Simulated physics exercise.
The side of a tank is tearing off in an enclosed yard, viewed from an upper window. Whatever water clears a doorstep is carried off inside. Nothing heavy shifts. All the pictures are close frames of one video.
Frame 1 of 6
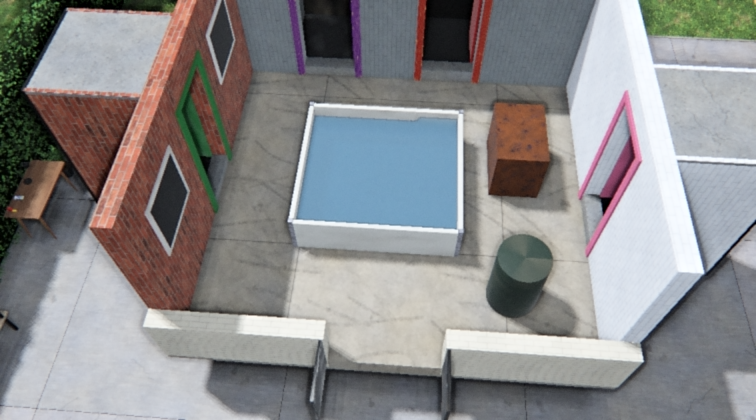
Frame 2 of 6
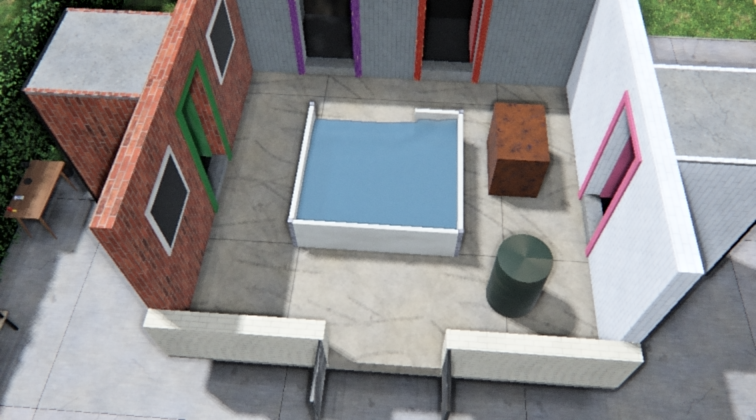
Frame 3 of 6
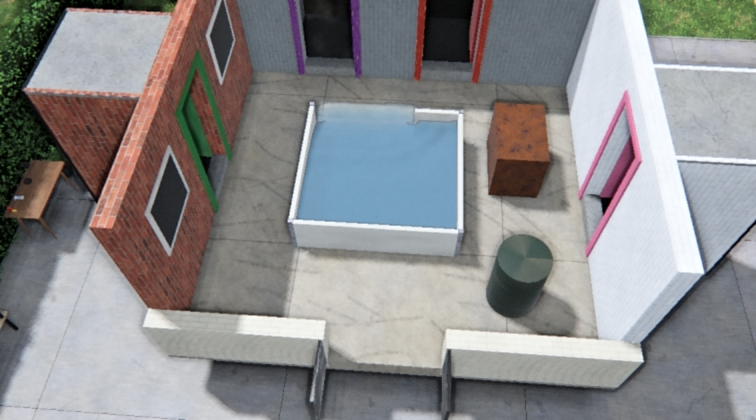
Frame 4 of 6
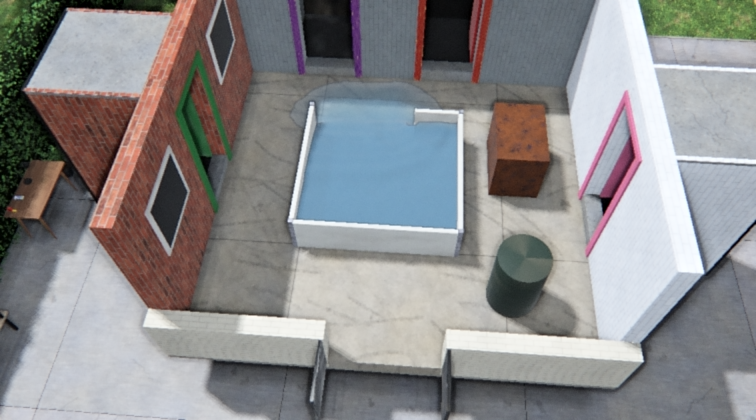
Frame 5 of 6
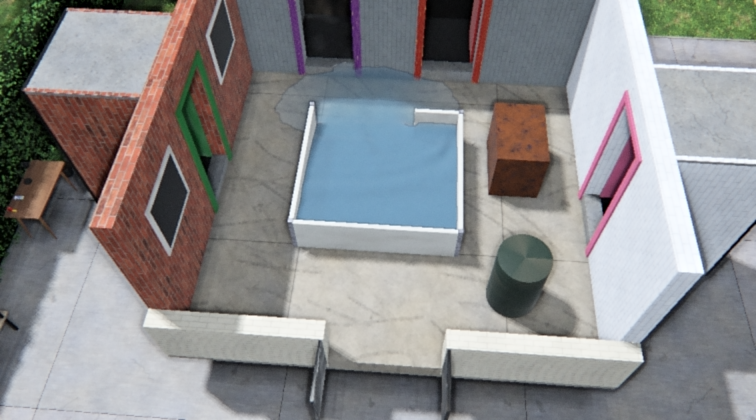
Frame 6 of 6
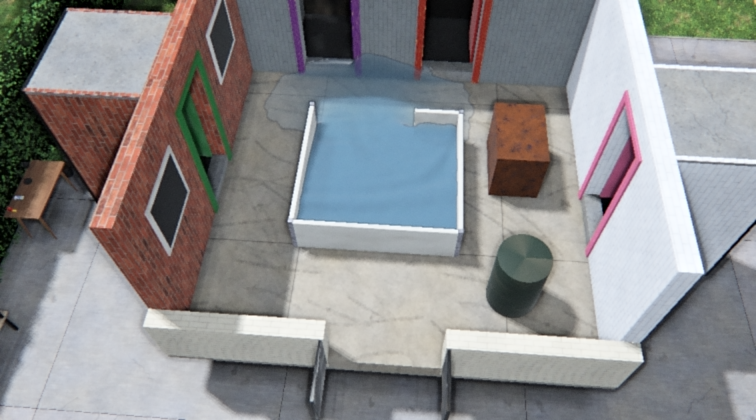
Water in a white-walled tank in the middle of a paved yard, seen from high above, sinks along the far edge as most of that side gives way. It pours through the gap and spreads in a thin sheet toward the grey back wall with its purple and red doorways. The rusty brown box and dark green drum at right stay still, as does the camera.
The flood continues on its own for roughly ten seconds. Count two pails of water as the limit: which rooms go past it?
The purple door goes past it; the red door stays within it; the pink door stays within it; the green door stays within it.
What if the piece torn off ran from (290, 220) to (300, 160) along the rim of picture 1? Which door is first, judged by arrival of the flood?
The one in green.
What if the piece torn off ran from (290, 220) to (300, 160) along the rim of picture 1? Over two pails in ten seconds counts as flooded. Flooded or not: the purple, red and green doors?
Taking each in turn, the purple falls below the limit, the red falls below the limit, the green overflows.
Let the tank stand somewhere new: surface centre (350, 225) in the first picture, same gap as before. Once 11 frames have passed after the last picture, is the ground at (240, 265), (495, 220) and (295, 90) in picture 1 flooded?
Well, in the order you listed them, they'd be unreached, unreached and reached by the flood.
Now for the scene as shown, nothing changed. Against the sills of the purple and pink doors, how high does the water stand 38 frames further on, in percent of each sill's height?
About 80 %, then 40 %.
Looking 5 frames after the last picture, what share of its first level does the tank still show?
Somewhere near 66 %, give or take.
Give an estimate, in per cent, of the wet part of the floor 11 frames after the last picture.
It works out to about 35 in a hundred.
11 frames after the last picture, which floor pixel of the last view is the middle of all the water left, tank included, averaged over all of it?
Around (375, 147).
A moment on, water covers 20 % of the floor; the purple door over two buckets in, the red door wet at the sill, nothing in, the pink door not reached, the green door not reached.
Next, water covers 35 % of the floor; the purple door far over two buckets in, the red door wet at the sill, nothing in, the pink door not reached, the green door wet at the sill, nothing in.
Then, water covers 70 % of the floor; the purple door far over two buckets in, the red door under two buckets in, the pink door wet at the sill, nothing in, the green door wet at the sill, nothing in.
Later, water covers 95 % of the floor; the purple door far over two buckets in, the red door under two buckets in, the pink door wet at the sill, nothing in, the green door wet at the sill, nothing in.
In the end, water covers 95 % of the floor; the purple door far over two buckets in, the red door under two buckets in, the pink door wet at the sill, nothing in, the green door wet at the sill, nothing in.
